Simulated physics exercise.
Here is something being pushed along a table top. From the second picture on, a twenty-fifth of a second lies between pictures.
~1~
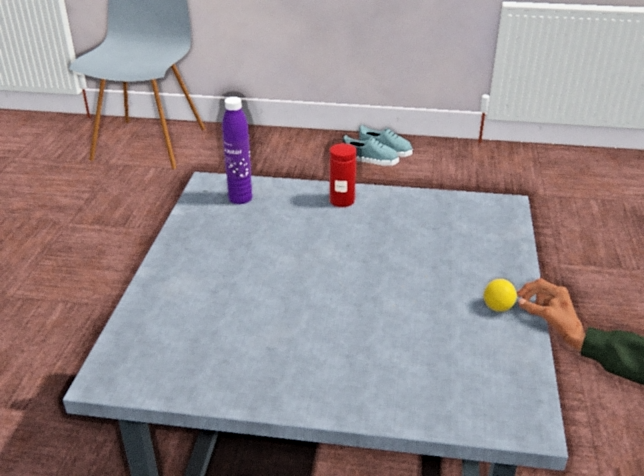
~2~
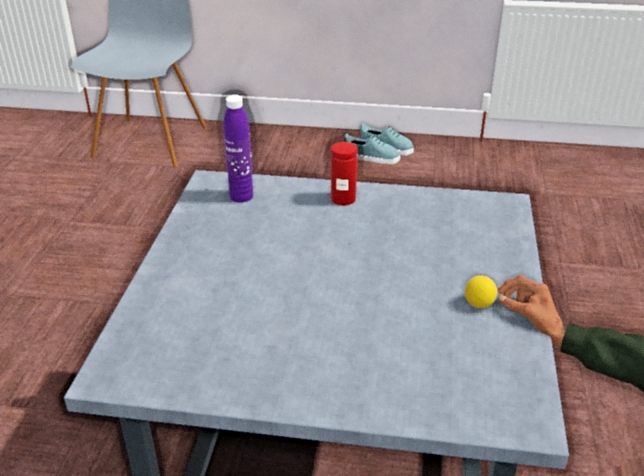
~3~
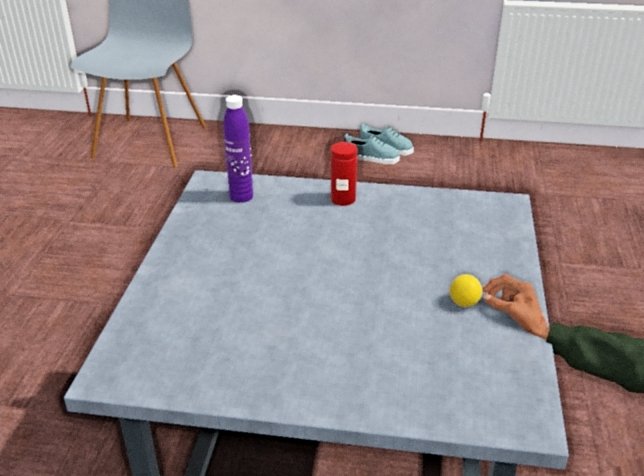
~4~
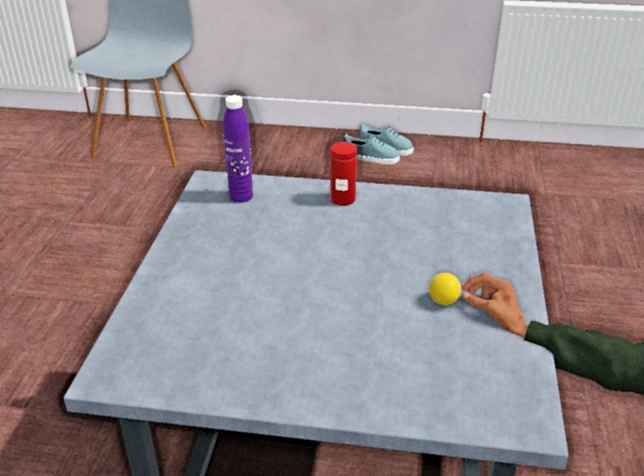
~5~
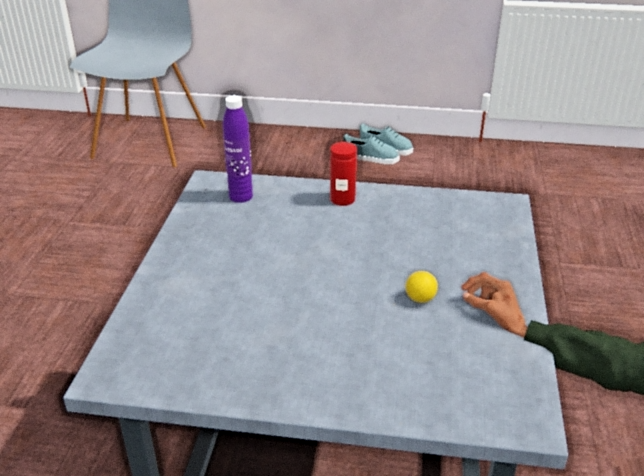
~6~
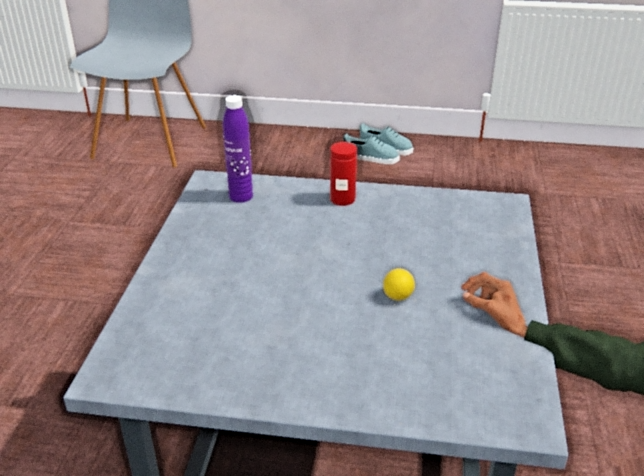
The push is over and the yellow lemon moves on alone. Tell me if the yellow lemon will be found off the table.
The yellow lemon falls off the table.
Then, 0.30 s after the last picture, yellow lemon rolled well along near (245, 271).
Then, 0.70 s after the last picture, yellow lemon now off the table.
By the end, off the table, yellow lemon.
